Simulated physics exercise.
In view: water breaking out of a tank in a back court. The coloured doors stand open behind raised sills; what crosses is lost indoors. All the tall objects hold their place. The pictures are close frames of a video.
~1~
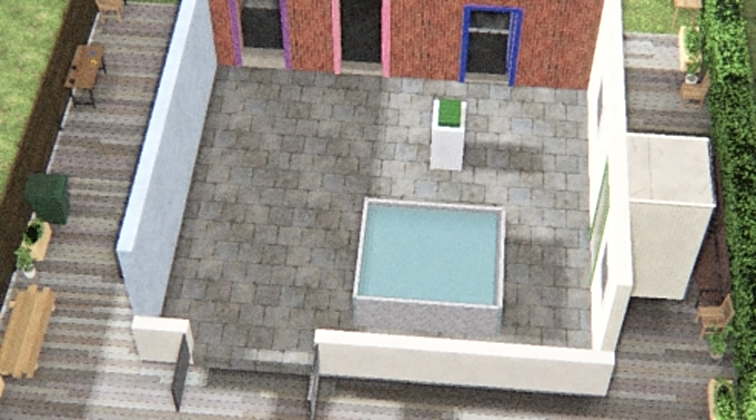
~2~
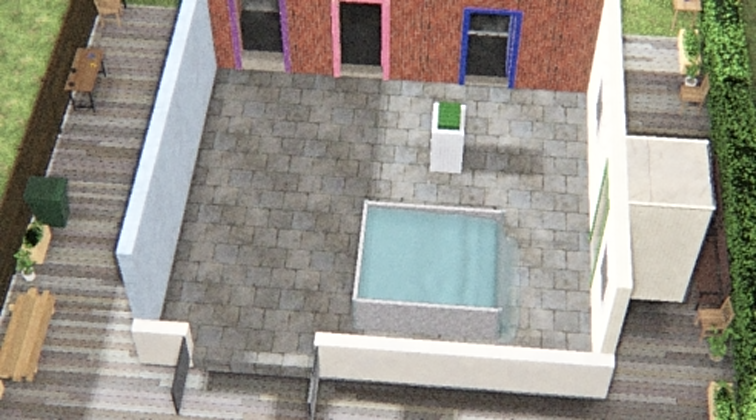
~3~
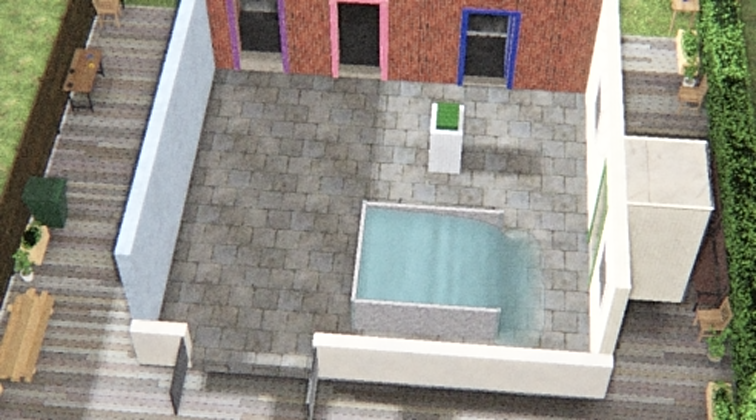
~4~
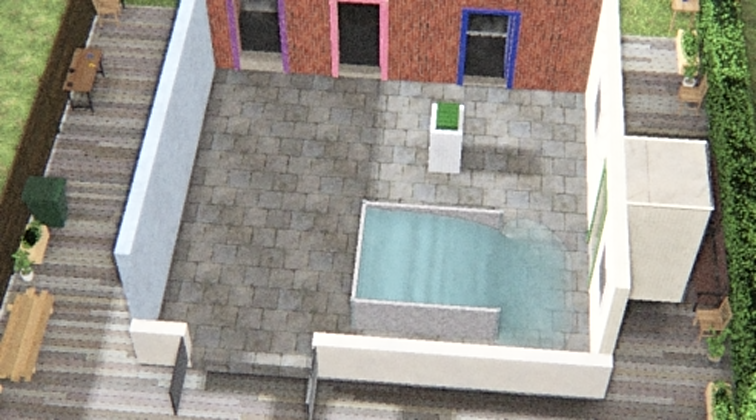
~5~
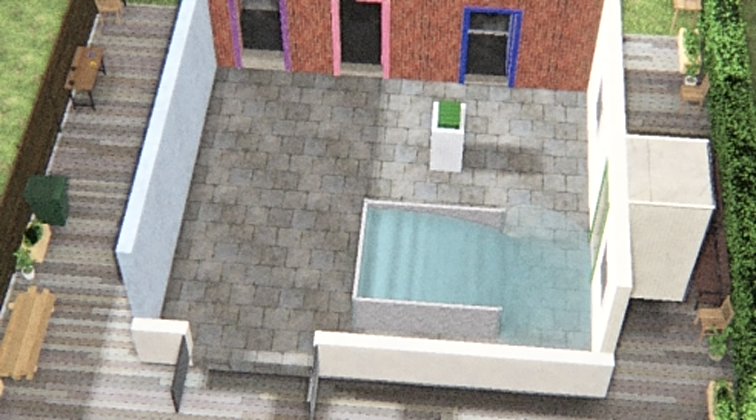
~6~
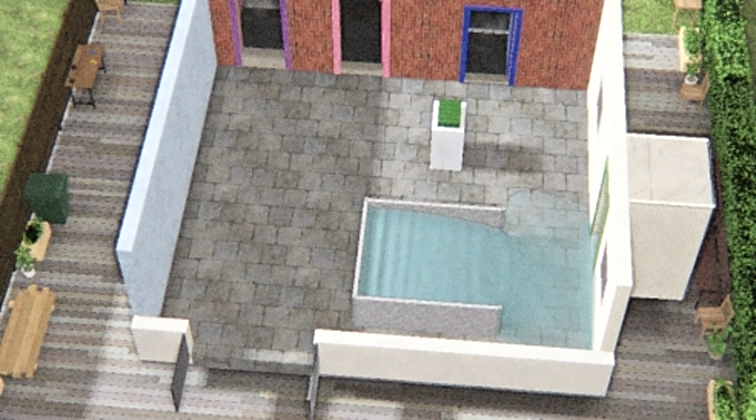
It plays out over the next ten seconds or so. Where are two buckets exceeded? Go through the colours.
The pink door admits no more than that; the blue door lets in a lot; the purple door admits no more than that; the green door lets in a lot.
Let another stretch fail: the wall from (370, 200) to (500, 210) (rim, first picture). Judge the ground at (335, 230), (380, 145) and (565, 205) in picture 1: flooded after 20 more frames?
In turn: No water, awash, wet.
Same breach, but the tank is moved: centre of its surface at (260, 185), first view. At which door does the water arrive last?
Last comes the purple one.
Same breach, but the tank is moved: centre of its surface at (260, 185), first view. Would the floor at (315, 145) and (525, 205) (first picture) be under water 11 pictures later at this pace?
One after the other: Dry, under water.
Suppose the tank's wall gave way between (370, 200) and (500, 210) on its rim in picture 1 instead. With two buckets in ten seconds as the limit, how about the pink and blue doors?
One by one: Pink door is over, blue door passes that mark.
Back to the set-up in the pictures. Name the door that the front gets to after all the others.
I say the purple-painted one.
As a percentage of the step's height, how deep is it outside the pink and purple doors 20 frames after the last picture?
Roughly 0 per cent, then 0 per cent.
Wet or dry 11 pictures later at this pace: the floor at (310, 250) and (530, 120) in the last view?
In turn: No water, awash.
A moment on, water covers 15 % of the floor; the pink door not reached, the blue door not reached, the purple door not reached, the green door over two buckets in.
Next, water covers 25 % of the floor; the pink door not reached, the blue door not reached, the purple door not reached, the green door far over two buckets in.
Then, water covers 45 % of the floor; the pink door not reached, the blue door under two buckets in, the purple door not reached, the green door far over two buckets in.
Later, water covers 80 % of the floor; the pink door wet at the sill, nothing in, the blue door far over two buckets in, the purple door wet at the sill, nothing in, the green door far over two buckets in.
In the end, water covers 95 % of the floor; the pink door wet at the sill, nothing in, the blue door far over two buckets in, the purple door wet at the sill, nothing in, the green door far over two buckets in.
